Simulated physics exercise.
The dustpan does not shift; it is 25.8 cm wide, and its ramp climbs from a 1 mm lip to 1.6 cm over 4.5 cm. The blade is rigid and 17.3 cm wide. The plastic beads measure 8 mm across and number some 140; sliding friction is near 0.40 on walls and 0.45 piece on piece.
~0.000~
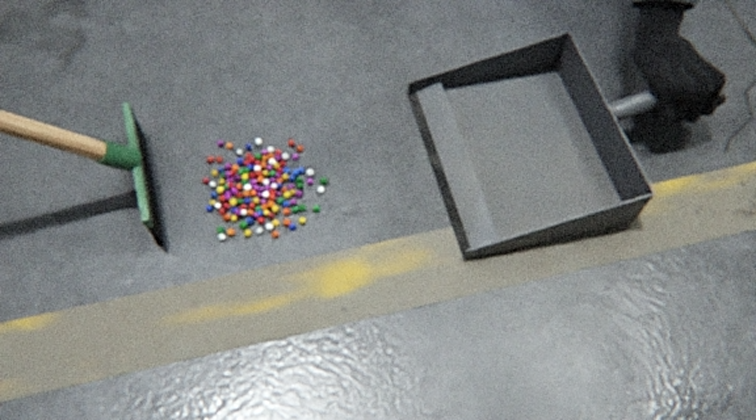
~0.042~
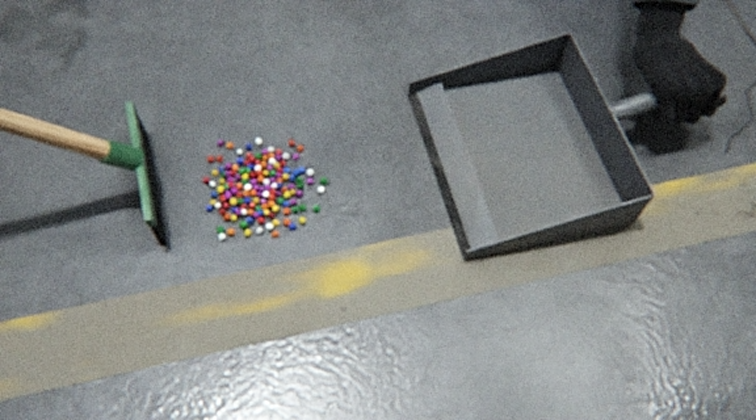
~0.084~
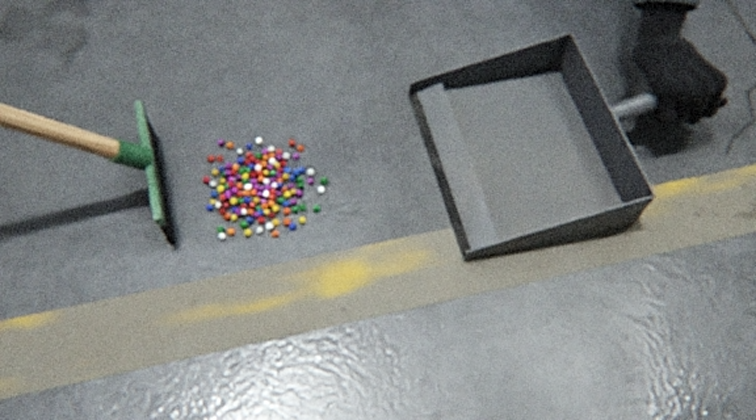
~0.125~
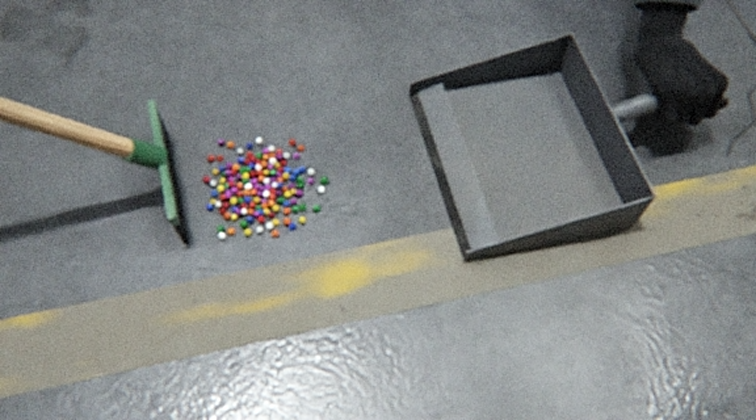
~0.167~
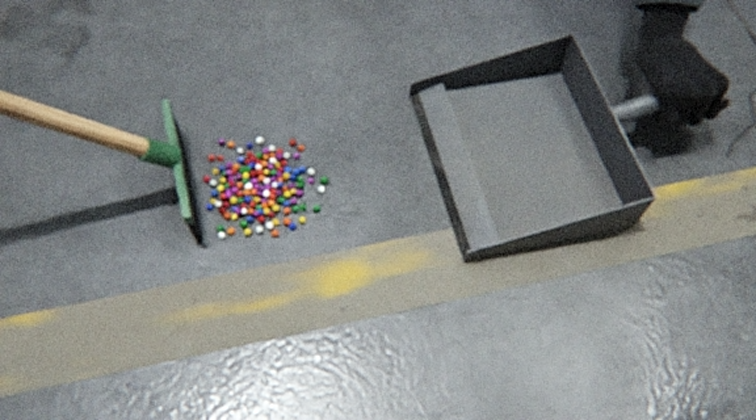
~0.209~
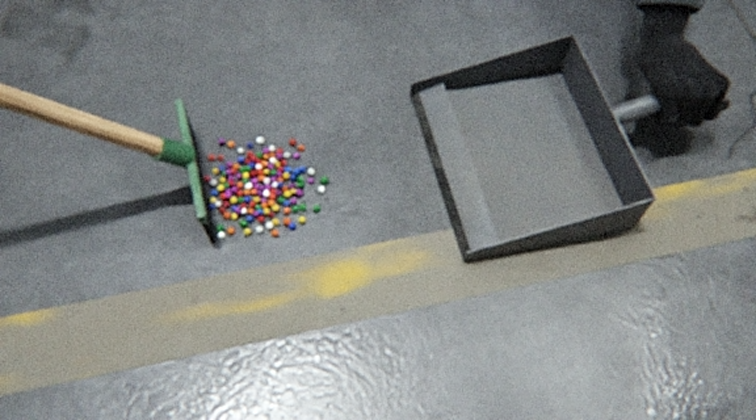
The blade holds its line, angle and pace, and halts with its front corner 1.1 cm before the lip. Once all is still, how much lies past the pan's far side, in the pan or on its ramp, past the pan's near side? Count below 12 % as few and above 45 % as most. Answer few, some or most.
Far side few, pan some, near side few.
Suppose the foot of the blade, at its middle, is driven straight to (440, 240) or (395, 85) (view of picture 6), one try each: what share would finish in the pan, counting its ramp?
Some 15 and 10 per cent.
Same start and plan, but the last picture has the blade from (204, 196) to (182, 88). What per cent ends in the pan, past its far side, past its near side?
Pan 10, far 20, near 0.
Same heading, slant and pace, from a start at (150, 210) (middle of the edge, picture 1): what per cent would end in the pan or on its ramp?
Some 25 per cent.
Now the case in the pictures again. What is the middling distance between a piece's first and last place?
Some 22 cm.
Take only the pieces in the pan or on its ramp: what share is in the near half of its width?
About 70 per cent.
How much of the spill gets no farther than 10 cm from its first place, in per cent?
Roughly 0 per cent.
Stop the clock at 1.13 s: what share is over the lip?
Near 35 per cent so far.
After 0.55 s, middle of the blade 16 cm from the lip; 0 % over the lip, far side 0 %, near side 0 %.
After 0.78 s, middle of the blade 7 cm from the lip; 0 % over the lip, far side 5 %, near side 0 %.
Then, at 1.13 s, middle of the blade 2 cm from the lip; 35 % over the lip, far side 10 %, near side 0 %.
In the end, at 1.5 s, far side 10 %, pan 30 %, near side 0 %, in front of the lip or behind the blade 60 %.
